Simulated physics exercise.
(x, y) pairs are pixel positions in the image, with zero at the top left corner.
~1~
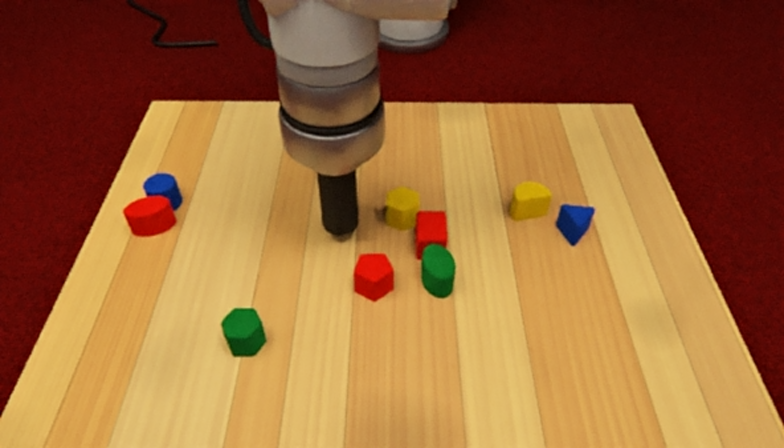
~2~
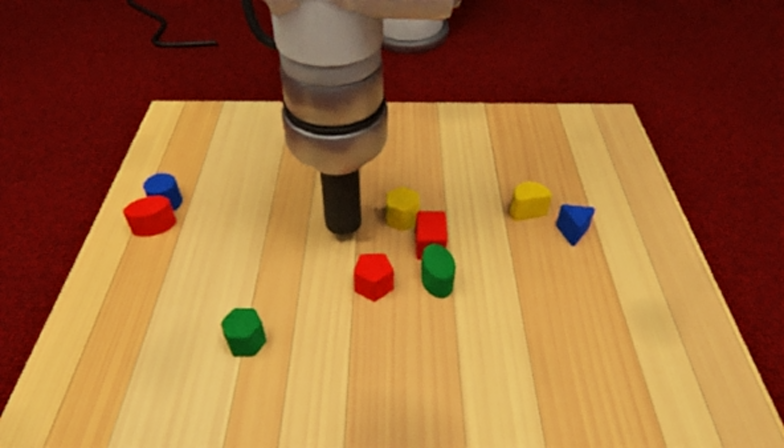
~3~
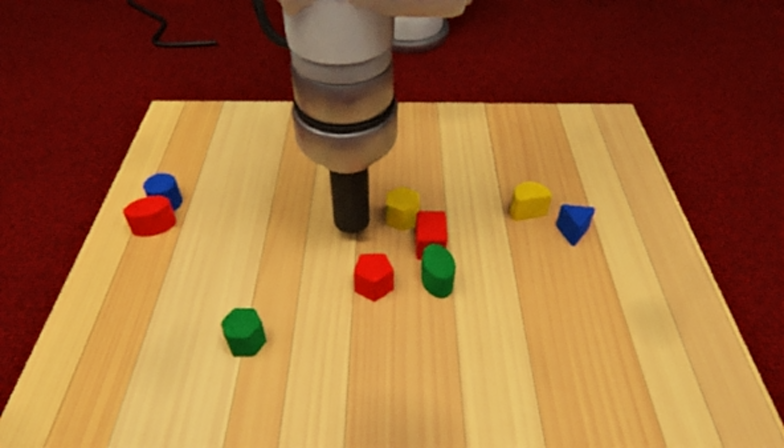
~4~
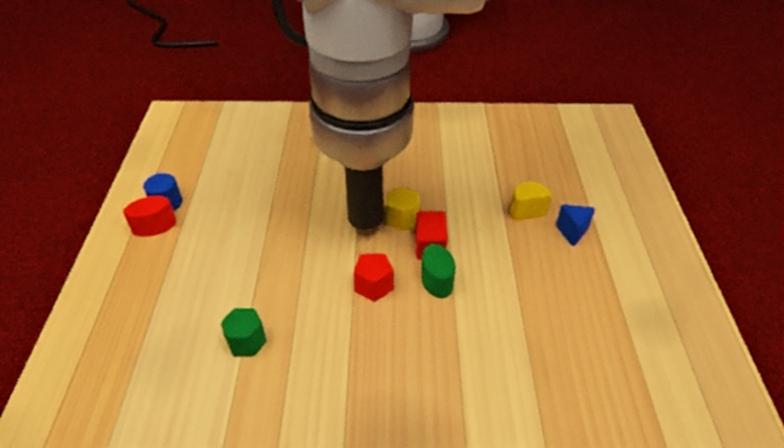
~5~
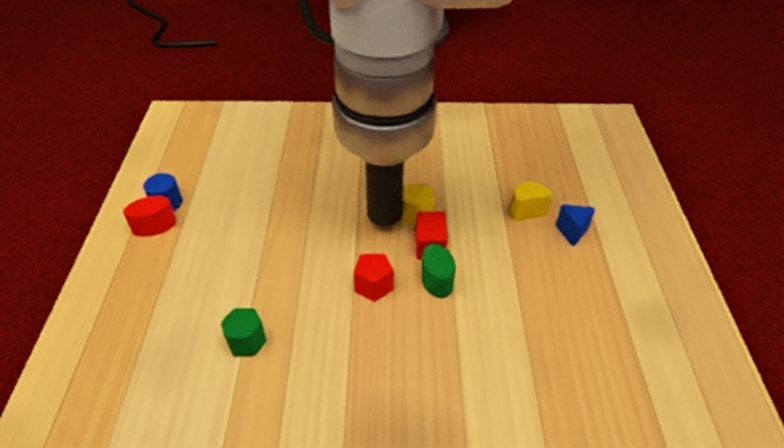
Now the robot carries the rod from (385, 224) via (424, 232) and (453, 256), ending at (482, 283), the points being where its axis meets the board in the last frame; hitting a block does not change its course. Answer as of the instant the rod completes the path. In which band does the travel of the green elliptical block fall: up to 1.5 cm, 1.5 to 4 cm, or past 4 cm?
It ends within 1.5 cm of its spot.
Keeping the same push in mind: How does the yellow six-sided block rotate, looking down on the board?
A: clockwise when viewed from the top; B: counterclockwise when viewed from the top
B - counterclockwise when viewed from the top.
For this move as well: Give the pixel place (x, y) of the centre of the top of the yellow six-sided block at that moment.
It should be at about (439, 190).
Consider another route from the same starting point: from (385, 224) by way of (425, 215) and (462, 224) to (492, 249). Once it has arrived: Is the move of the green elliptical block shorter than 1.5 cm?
Short answer: Yes.
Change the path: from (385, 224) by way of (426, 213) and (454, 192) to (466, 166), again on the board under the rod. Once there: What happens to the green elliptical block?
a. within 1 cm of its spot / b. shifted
a: Within 1 cm of its spot.
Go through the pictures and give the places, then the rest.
In the first picture, lower end of the rod at (341, 223), tops of blocks, yellow six-sided block at (403, 198), red rectangular block at (432, 224), green elliptical block at (439, 260).
In the second picture, rod at (343, 222), blocks as before.
In the third picture, rod at (352, 221), blocks as before.
In the fourth picture, rod at (366, 218), blocks as before.
In the fifth picture, rod at (385, 214), yellow six-sided block at (417, 193), red rectangular block at (432, 224), green elliptical block at (439, 260).
What follows on the original path. One third of the way, rod at (426, 223); yellow six-sided block at (439, 190), turned 55° anticlockwise; red rectangular block at (451, 230), turned 45° clockwise.
Two thirds of the way, rod at (455, 247); yellow six-sided block at (439, 190), turned 55° anticlockwise; red rectangular block at (485, 254), turned 40° clockwise.
At the end, rod at (484, 273); yellow six-sided block at (439, 190), turned 55° anticlockwise; red rectangular block at (519, 280), turned 25° clockwise; green elliptical block not moved.
